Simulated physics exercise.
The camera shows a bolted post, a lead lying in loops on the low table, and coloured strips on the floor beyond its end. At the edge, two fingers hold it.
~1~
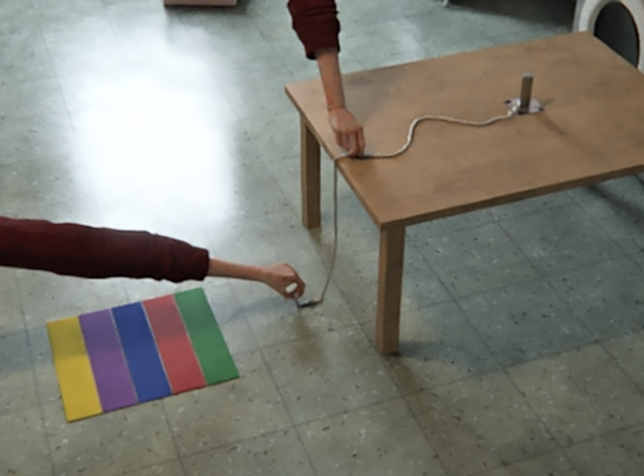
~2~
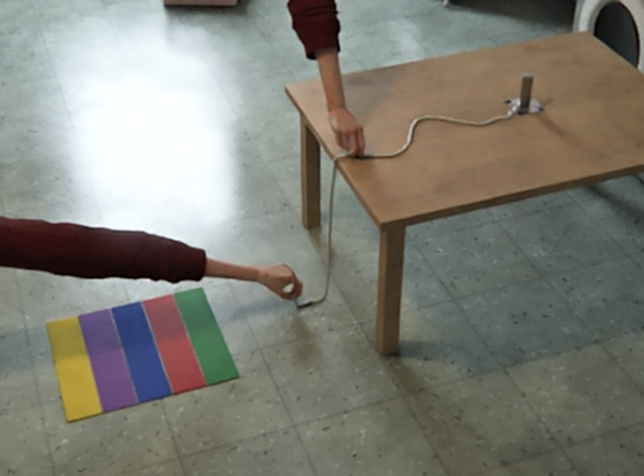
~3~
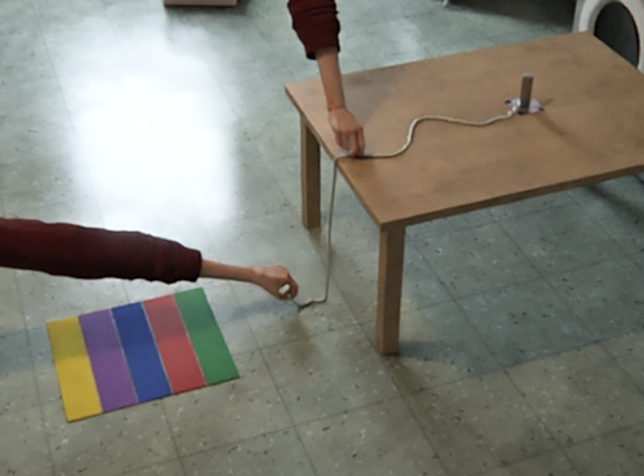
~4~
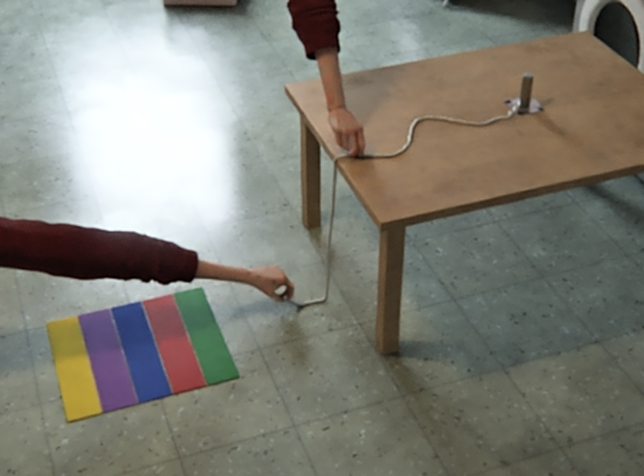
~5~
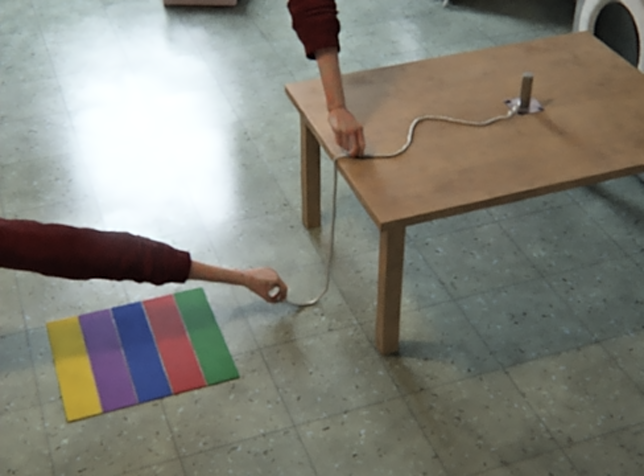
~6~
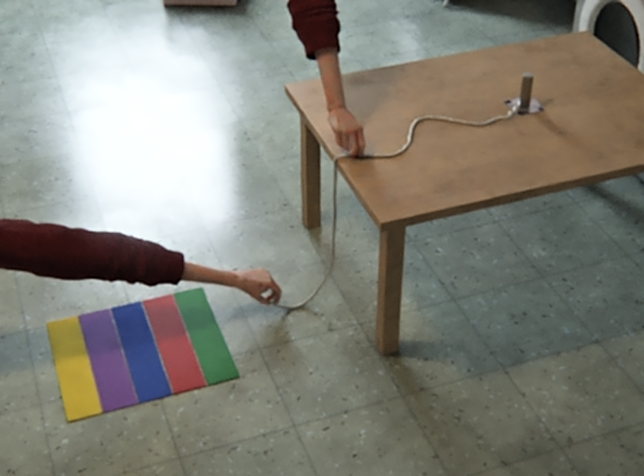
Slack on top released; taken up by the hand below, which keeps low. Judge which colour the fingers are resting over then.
The blue strip.
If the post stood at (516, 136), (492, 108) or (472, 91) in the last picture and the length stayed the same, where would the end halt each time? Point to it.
Approximate places, in that order: (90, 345), (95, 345), (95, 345).
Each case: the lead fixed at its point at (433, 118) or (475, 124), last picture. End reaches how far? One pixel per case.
(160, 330) and (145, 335).
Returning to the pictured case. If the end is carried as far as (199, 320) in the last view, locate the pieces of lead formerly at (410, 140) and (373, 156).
First at (374, 143), next at (331, 166).
Soon after, end near (199, 320); over green.
Then, end near (157, 330); over red.
At full stretch, end near (133, 335); over blue. It halts on the blue strip.
